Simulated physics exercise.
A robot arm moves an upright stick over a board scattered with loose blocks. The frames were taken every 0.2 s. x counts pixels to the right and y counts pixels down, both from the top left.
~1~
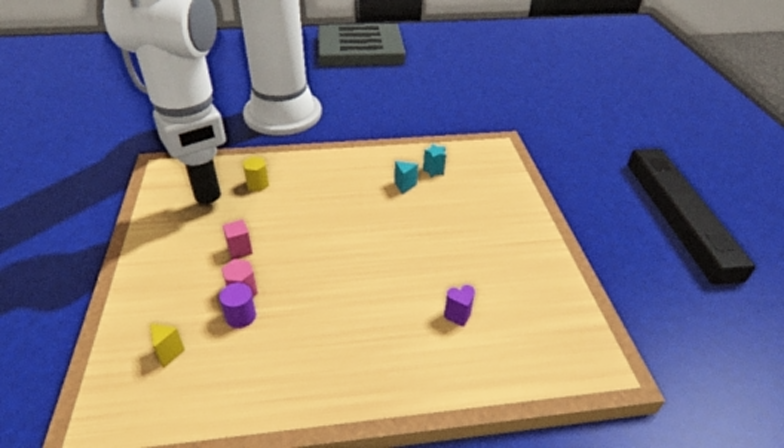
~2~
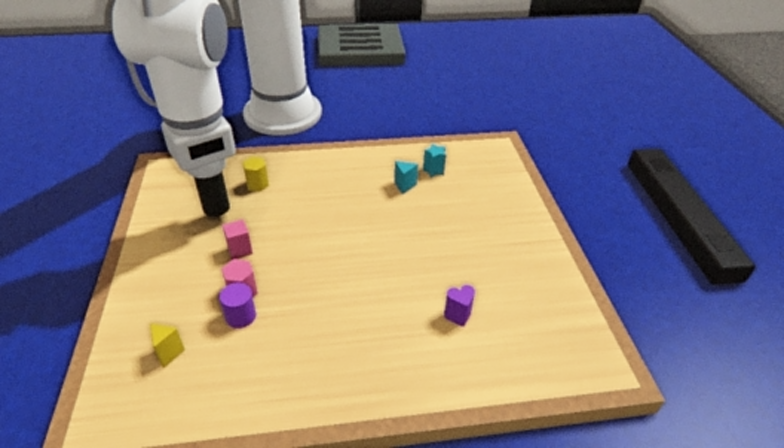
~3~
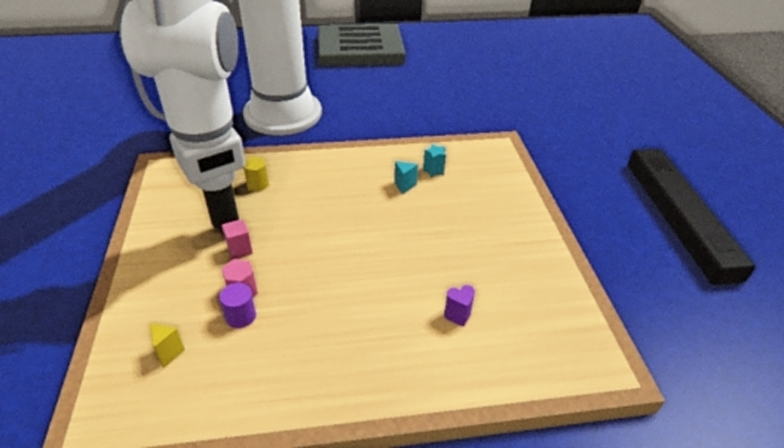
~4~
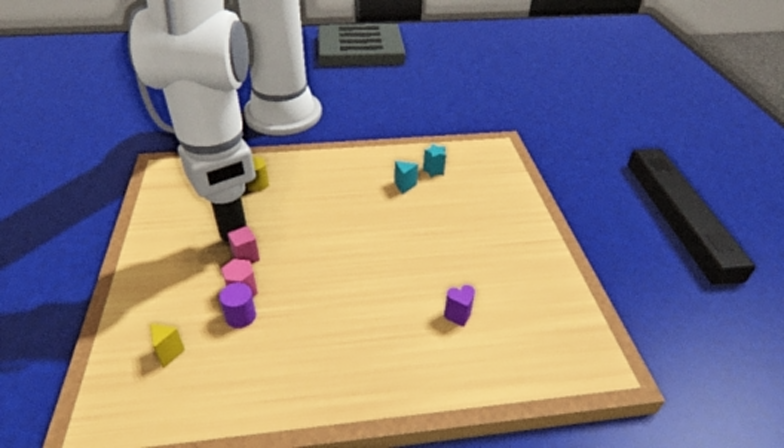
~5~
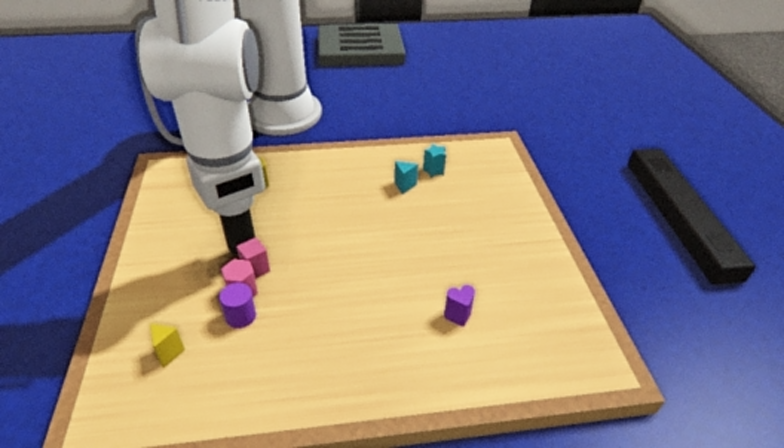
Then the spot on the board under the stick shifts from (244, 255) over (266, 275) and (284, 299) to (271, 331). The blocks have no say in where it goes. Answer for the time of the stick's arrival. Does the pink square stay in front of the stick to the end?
No
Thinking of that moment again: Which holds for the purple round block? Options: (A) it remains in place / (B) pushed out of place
My pick is A.
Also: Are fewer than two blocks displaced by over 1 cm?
Yes.
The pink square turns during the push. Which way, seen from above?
Watching from overhead, you'd notice the pink square rotating counter-clockwise.
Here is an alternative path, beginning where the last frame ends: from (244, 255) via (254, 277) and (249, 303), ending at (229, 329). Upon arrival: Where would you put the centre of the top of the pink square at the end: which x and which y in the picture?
I'd say the pink square ends with its top centre at (276, 271).
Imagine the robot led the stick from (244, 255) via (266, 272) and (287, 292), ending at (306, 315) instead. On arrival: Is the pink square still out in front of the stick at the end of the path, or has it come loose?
My guess is it keeps its place ahead of the stick.
On the path given first. One third of the way, stick (265, 265); pink square (275, 270).
Two thirds of the way, stick (283, 289); pink square (296, 294).
At the end, stick (269, 321); purple round block not moved; pink hexagon not moved; pink square (300, 307), turned 30° anticlockwise.
